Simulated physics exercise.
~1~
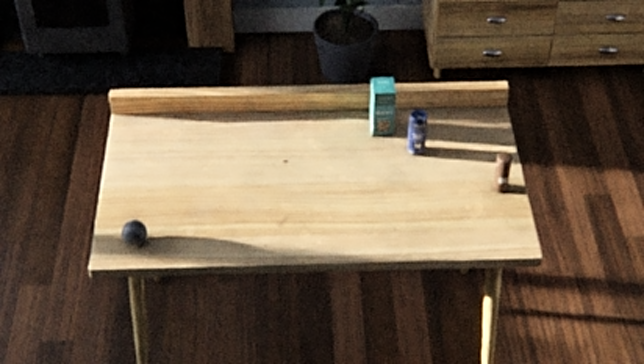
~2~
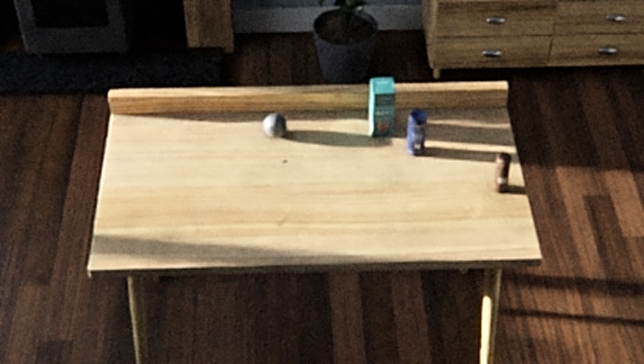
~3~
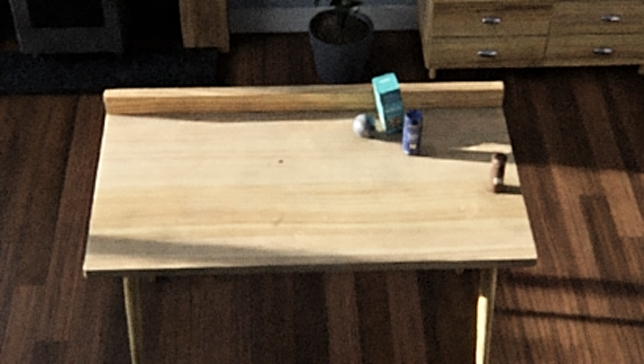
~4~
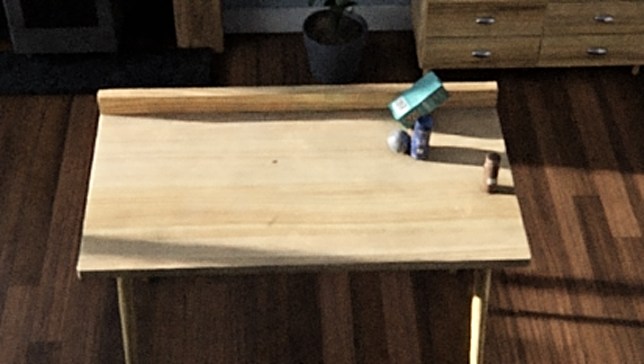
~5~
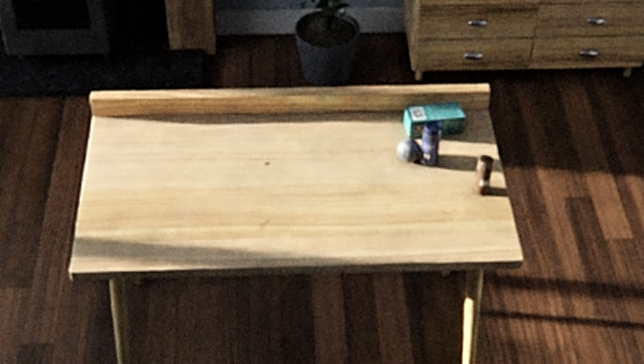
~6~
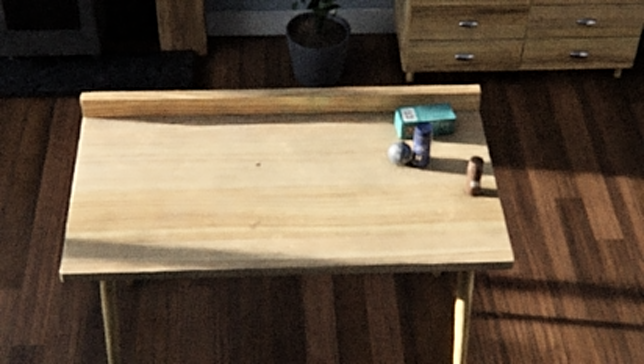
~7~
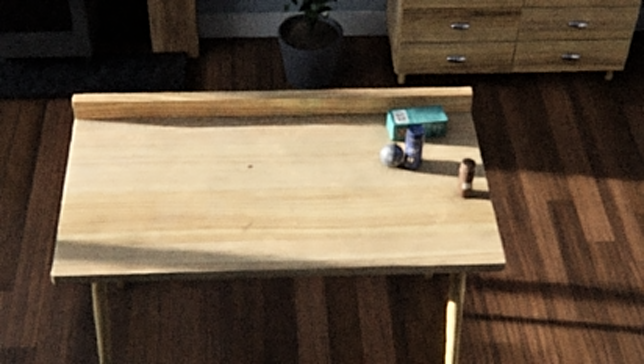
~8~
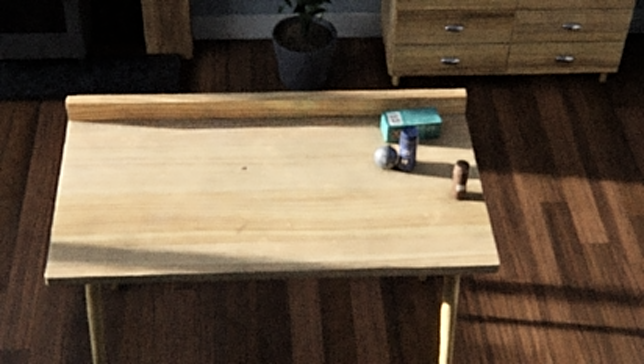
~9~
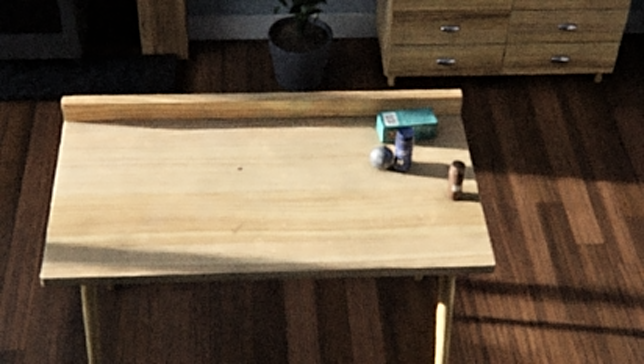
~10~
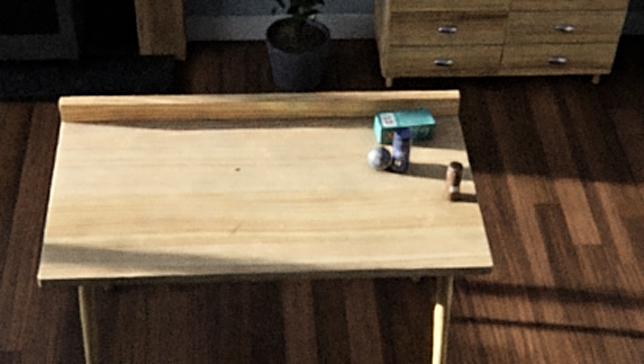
Grey ball rolling off a wooden table's back ledge, toppling a turquoise carton and stopping against a still-upright blue can.
